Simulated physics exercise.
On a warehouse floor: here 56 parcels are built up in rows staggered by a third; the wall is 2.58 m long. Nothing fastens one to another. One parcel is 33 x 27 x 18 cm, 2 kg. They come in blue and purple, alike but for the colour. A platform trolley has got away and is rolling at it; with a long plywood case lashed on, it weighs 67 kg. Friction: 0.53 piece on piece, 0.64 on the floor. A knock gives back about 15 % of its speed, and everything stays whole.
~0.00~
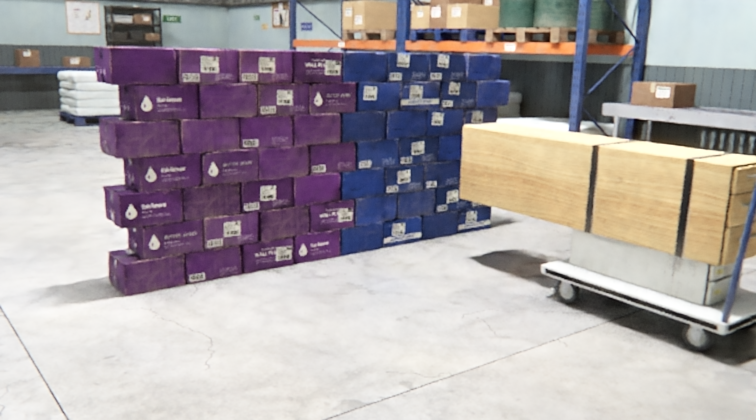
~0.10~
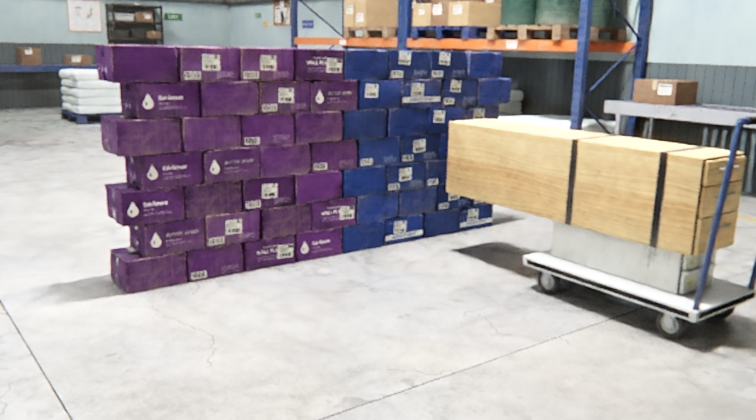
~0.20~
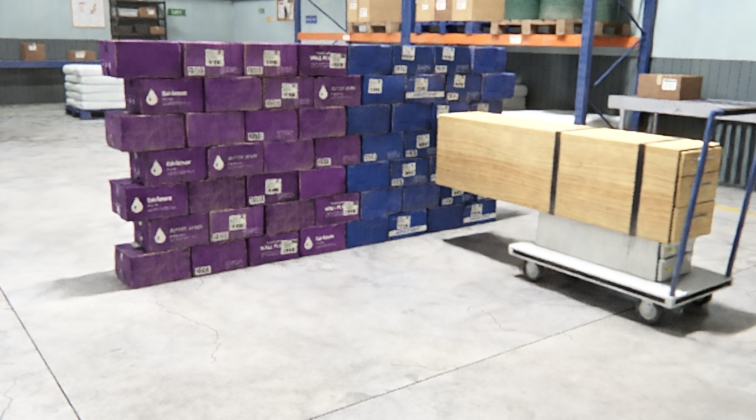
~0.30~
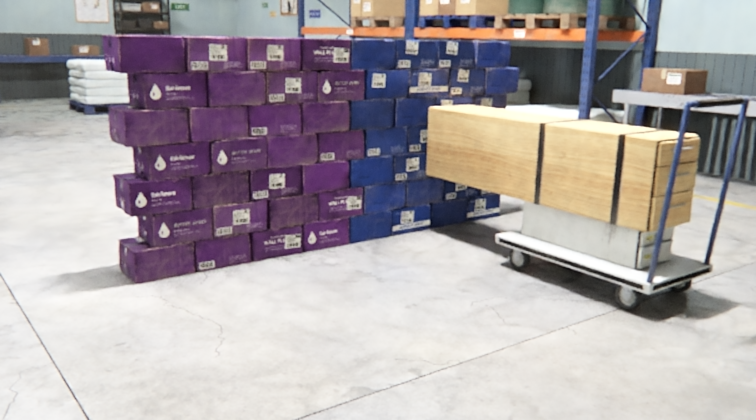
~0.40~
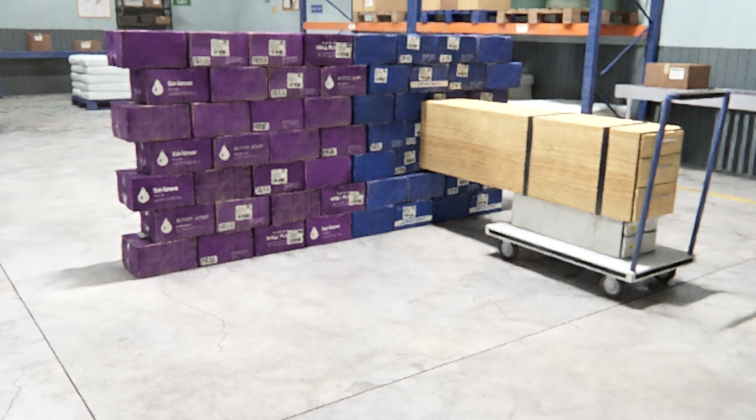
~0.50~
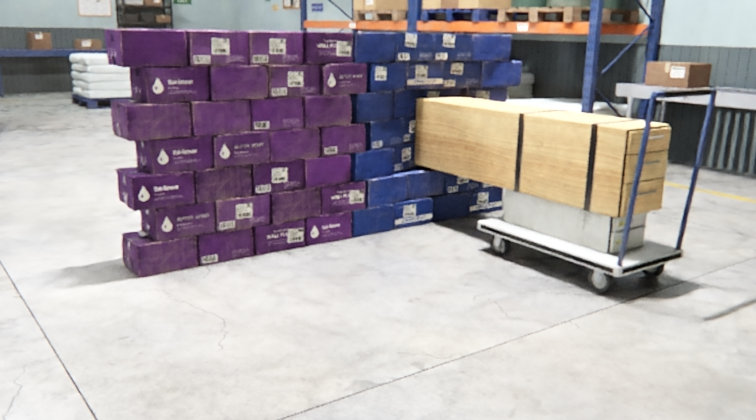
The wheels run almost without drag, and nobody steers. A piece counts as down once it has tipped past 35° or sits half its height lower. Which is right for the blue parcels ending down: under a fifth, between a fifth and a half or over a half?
The part is over a half.
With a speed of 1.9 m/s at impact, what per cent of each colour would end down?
In that case purple 10, blue 70 per cent.
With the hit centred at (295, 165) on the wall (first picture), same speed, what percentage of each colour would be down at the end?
In that case purple 60, blue 10 per cent.
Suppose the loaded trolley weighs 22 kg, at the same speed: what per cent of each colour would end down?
Then purple 0, blue 0 per cent.
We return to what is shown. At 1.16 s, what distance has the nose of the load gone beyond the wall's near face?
About 25 cm past it.
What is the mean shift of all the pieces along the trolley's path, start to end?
Some 35 cm on average.
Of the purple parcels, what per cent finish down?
Ending so: Purple 10 per cent.
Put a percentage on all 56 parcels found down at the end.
About 40 per cent.
After 1.16 s, load 25 cm past the wall's line, still rolling; none of the 28 blue parcels down (0 of 56 in all colours); top blue parcel leaning 25°, 6 cm lower.
After 1.66 s, load 22 cm past the wall's line, stopped; 19 of the 28 blue parcels down (21 of 56 in all colours); top blue parcel on its side.
At rest (3.4 s), load 22 cm past the wall's line, stopped; 19 of the 28 blue parcels down (21 of 56 in all colours); top blue parcel on its side; top purple parcel unmoved. That is 68 per cent. As the last picture would show them, middles, top blue parcel near (322, 163), top purple parcel near (266, 48).
